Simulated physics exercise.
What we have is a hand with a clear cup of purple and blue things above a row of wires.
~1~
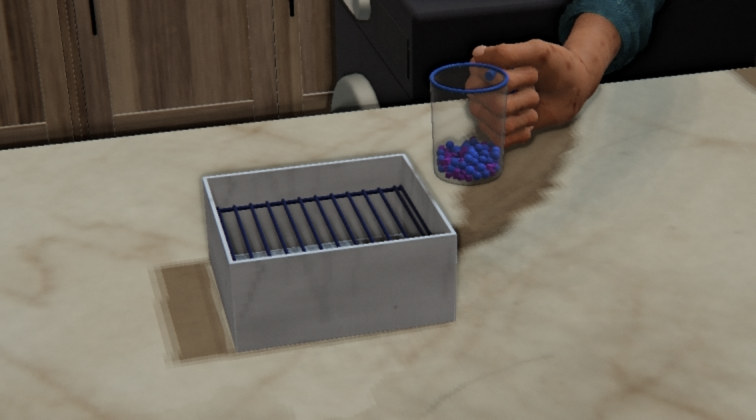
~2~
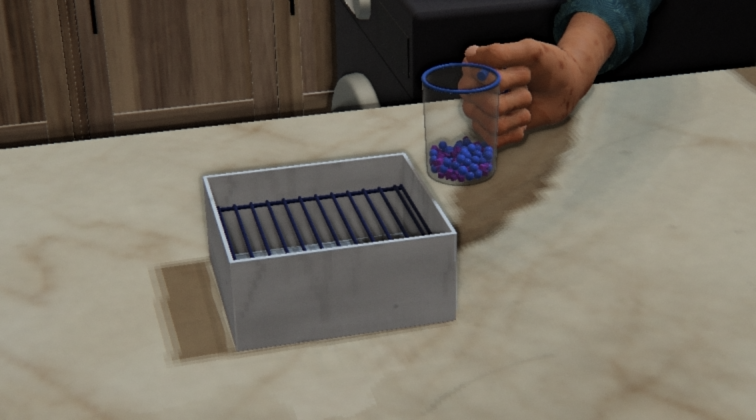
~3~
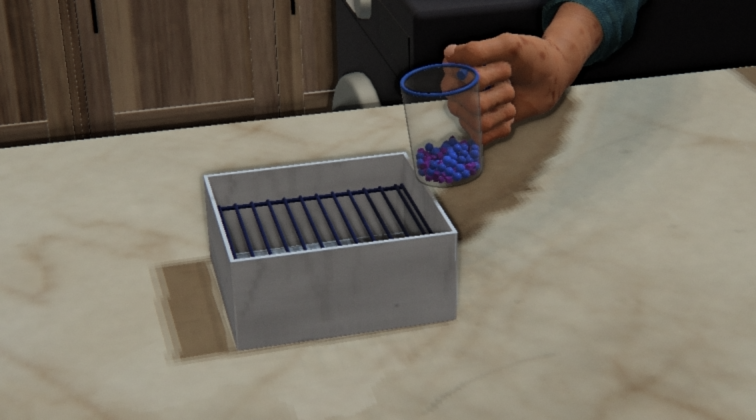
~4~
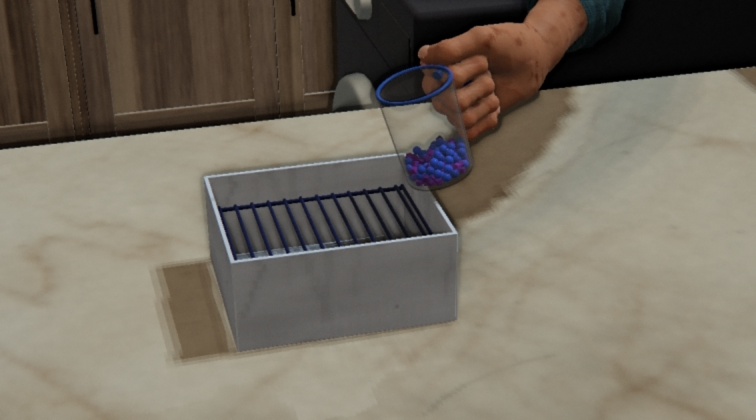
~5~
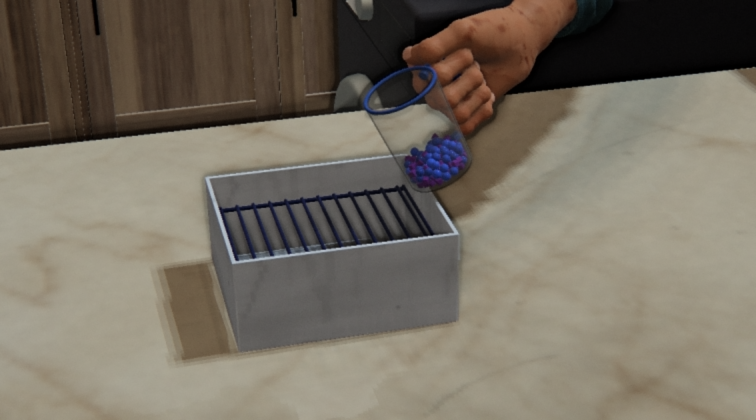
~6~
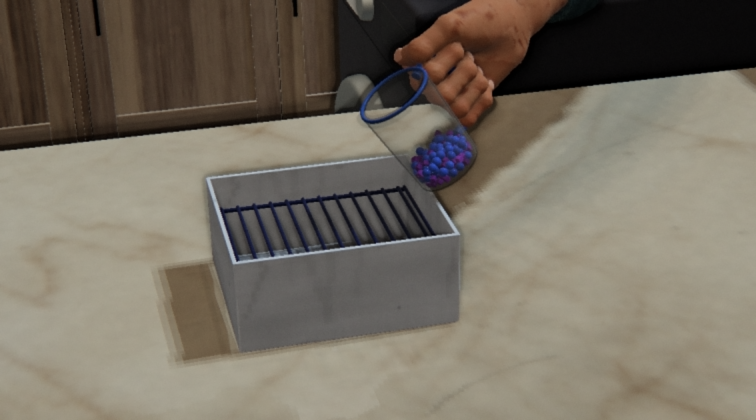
Hand moving a clear cup of purple and blue pieces left beside a wire-topped box, then tilting it toward the wires.
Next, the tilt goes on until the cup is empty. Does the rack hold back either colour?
Note: Purple through the grille; blue through the grille.
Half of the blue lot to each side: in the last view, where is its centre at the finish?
I'd say it settles close to (343, 280).
Then, 0.33 s past the last view, purple ones, all in the cup; blue ones, all in the cup.
Then, 0.74 s past the last view, purple ones, all in the cup; blue ones, all in the cup.
Then, 1.19 s past the last view, purple ones, nearly all in the cup, a small part on or over the wires; blue ones, most in the cup, about a quarter on or over the wires, a stray few under the rack.
Finally, purple ones, all under the rack; blue ones, all under the rack.
